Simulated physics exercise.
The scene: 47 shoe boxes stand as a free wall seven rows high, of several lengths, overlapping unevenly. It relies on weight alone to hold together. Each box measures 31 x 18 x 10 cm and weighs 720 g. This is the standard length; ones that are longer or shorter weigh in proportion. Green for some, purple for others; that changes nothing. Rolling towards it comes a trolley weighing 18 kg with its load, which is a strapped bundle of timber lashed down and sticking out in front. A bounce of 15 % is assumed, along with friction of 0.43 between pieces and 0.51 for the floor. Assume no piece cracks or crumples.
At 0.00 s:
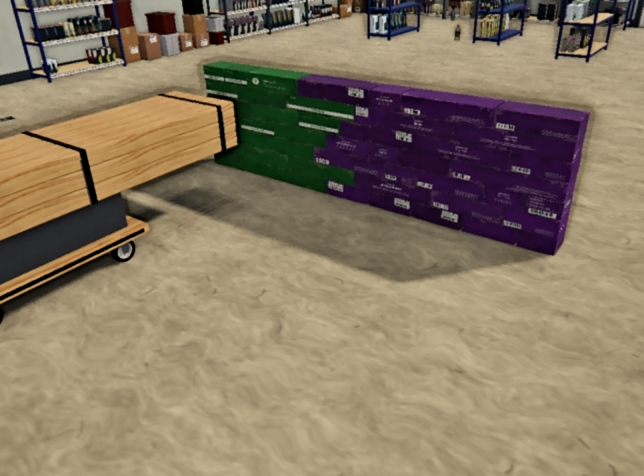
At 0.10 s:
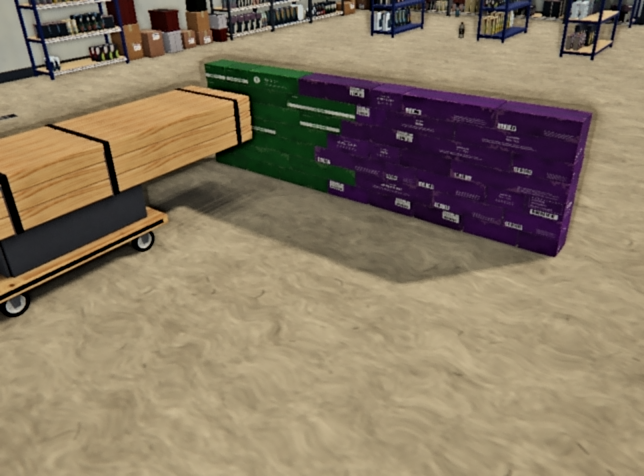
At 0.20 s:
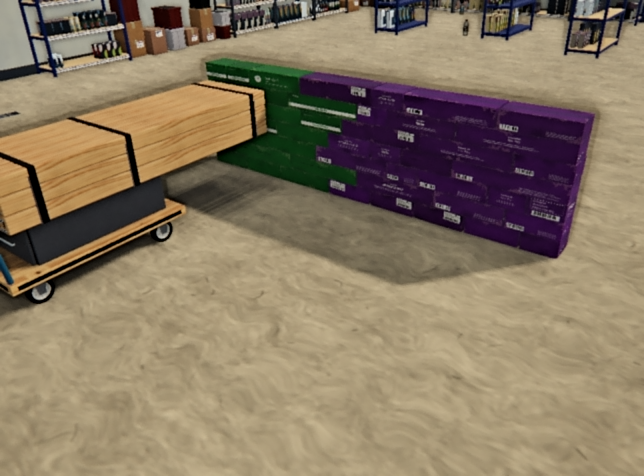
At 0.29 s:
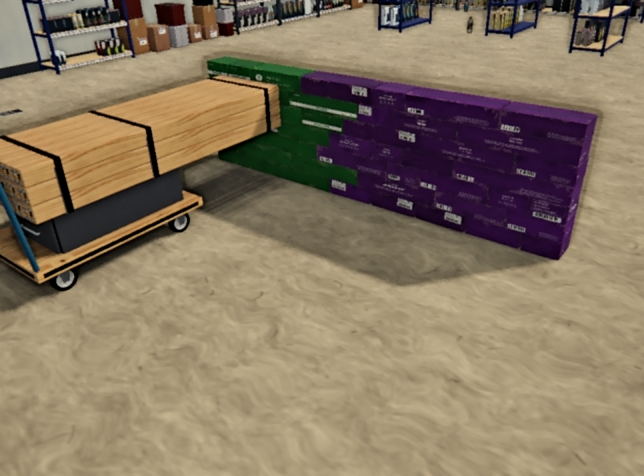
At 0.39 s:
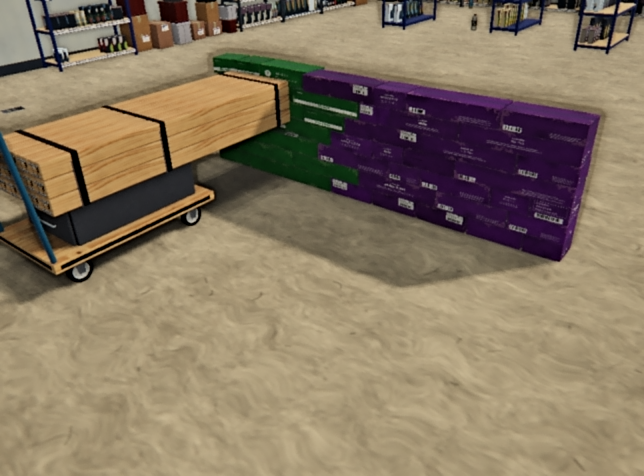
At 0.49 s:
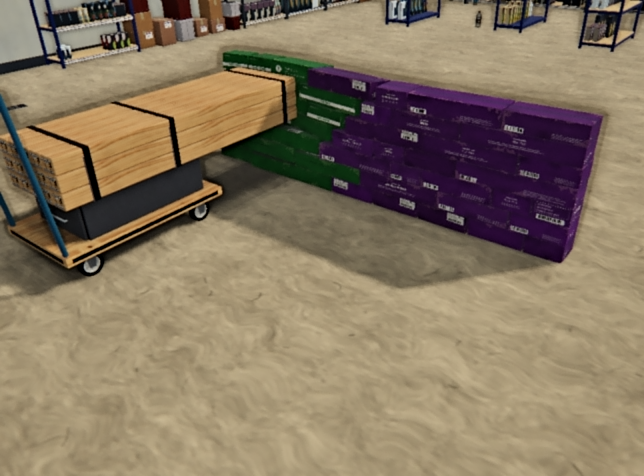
In a warehouse, a cart stacked with strapped wooden planks rolled in from the left toward a low wall of green and purple boxes, then pushed into the green end, shifting some boxes slightly.
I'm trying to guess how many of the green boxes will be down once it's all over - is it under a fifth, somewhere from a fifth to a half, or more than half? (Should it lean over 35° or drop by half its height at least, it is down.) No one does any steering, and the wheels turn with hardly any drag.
The count left down will be greater than one-half.
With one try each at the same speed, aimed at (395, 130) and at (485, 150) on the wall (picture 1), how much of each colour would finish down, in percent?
Down by colour - green: 20%, then 10%; purple: 60%, then 70%.
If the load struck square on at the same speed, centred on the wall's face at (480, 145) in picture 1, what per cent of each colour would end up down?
Down at the end: Green 10 percent, purple 60 percent.
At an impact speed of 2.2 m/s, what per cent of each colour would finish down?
You'd end up with green at 60 per cent down and purple at 0 per cent.
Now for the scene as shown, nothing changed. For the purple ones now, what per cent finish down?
Share down, purple: 0 percent.
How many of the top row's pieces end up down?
The count is 4.
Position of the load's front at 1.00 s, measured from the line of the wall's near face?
At that instant, about 35 cm beyond.
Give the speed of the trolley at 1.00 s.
Roughly 0.4 m/s.
Around 0.72 s, load 24 cm past the wall's line, still rolling; 5 of the 20 green boxes down (5 of 47 in all colours); top green box tipped 26°, 7 cm lower.
Around 1.00 s, load 36 cm past the wall's line, still rolling; 17 of the 20 green boxes down (18 of 47 in all colours); top green box on its side.
Finally (2.0 s), load 67 cm past the wall's line, still rolling; 17 of the 20 green boxes down (18 of 47 in all colours); top green box upside down; top purple box unmoved. That is 85 per cent. Seen by the last camera, middles, top green box near (341, 107), top purple box near (399, 95).
